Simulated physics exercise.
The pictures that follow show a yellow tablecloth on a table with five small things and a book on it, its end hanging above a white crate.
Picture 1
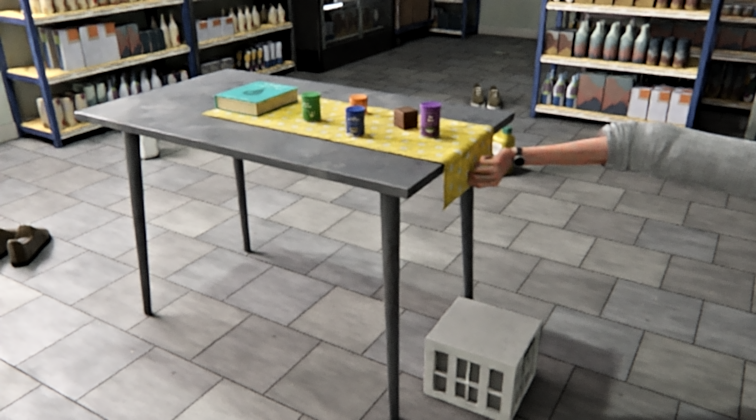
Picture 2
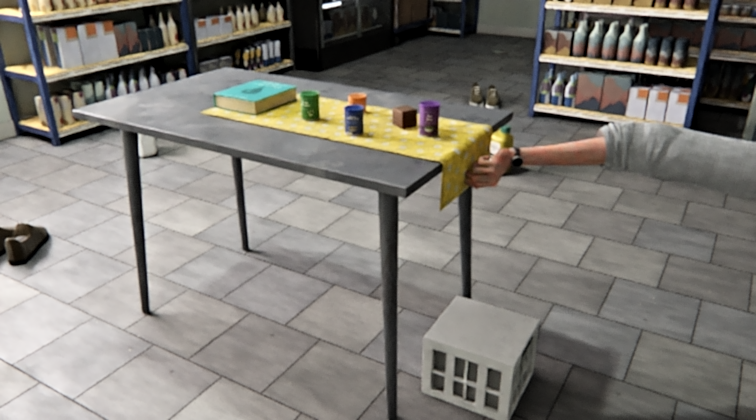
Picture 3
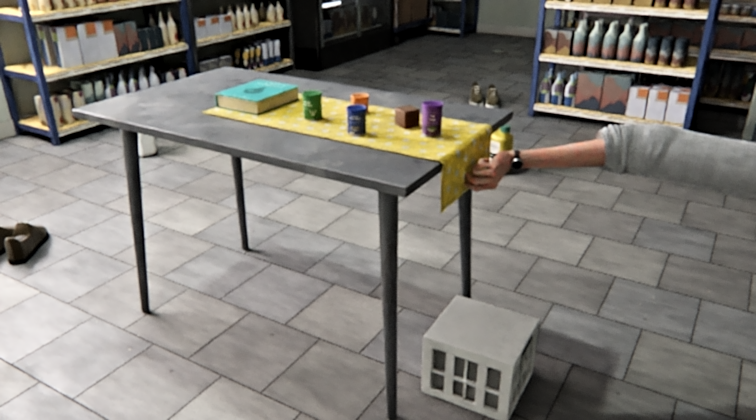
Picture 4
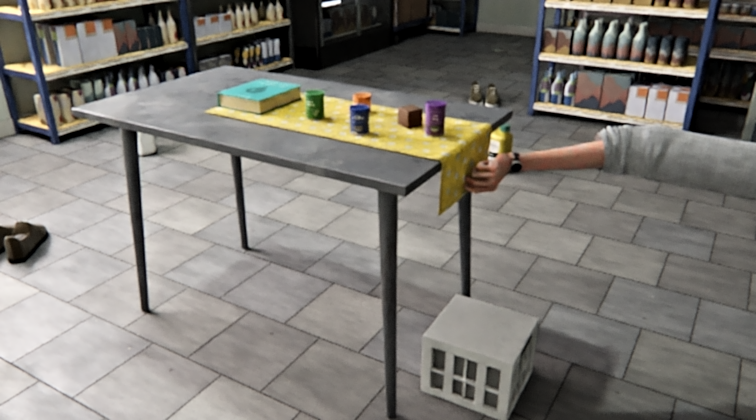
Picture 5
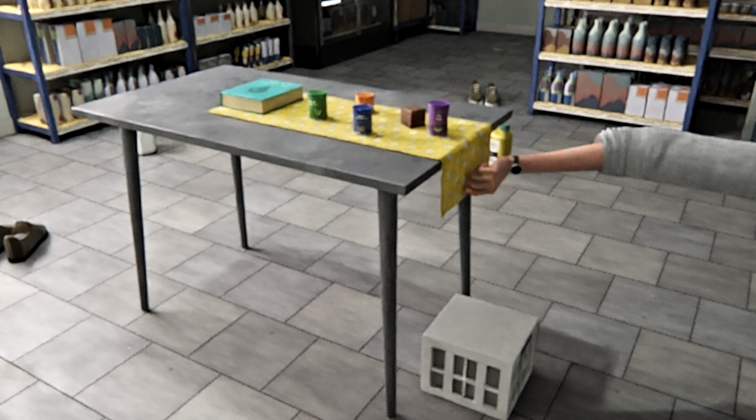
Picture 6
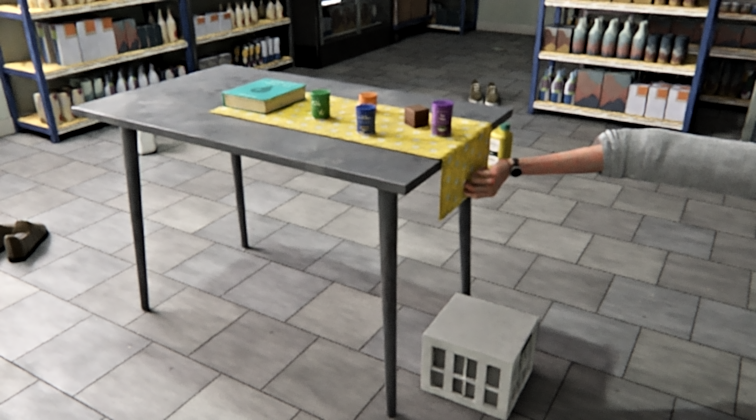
A hand at the right grips the hanging end of a yellow cloth on a dark table, seen from slightly above in a grey-tiled room with stocked shelves. A teal book lies at the cloth's left end, near green, blue, orange and purple containers and a brown cube, above a white crate. The hand draws the cloth slightly down, and the items shift slightly right.
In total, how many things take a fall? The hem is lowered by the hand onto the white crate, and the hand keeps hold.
Four in total.
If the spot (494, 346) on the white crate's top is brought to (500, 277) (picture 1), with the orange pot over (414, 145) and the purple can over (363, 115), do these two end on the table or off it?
Observed: Orange pot departs; purple can remains seated.
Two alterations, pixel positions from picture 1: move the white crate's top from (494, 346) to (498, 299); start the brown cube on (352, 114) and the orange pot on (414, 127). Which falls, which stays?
The brown cube survives, the orange pot tumbles off.
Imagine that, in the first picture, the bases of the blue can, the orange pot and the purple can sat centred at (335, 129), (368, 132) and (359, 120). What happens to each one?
The blue can goes over, the orange pot falls, the purple can falls.
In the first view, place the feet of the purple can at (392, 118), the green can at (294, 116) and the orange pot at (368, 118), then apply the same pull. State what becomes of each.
The purple can ends up off; the green can stays put; the orange pot ends up off.
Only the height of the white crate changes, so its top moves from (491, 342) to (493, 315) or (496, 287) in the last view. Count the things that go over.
First height: 3; second height: 2.
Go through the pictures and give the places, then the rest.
The first frame shows hem (443, 211); purple can (431, 104); brown cube (406, 109); blue can (355, 108); orange pot (358, 97); green can (311, 94); top of the crate (494, 346).
The second frame shows hem (440, 210); purple can (430, 103).
The third frame shows hem (441, 213); brown cube (408, 108).
The fourth frame shows hem (438, 215); blue can (359, 107); top of the crate (491, 343).
The fifth frame shows hem (441, 219); orange pot (365, 95).
The sixth frame shows hem (439, 222); purple can (443, 103); brown cube (417, 108); blue can (366, 107); orange pot (368, 94); green can (320, 92).
Early on, hem near (464, 250); purple can gone.
Midway, hem on the crate; purple can, brown cube and blue can gone.
Finally, hem on the crate; purple can, brown cube, blue can and orange pot gone. It carries off four.
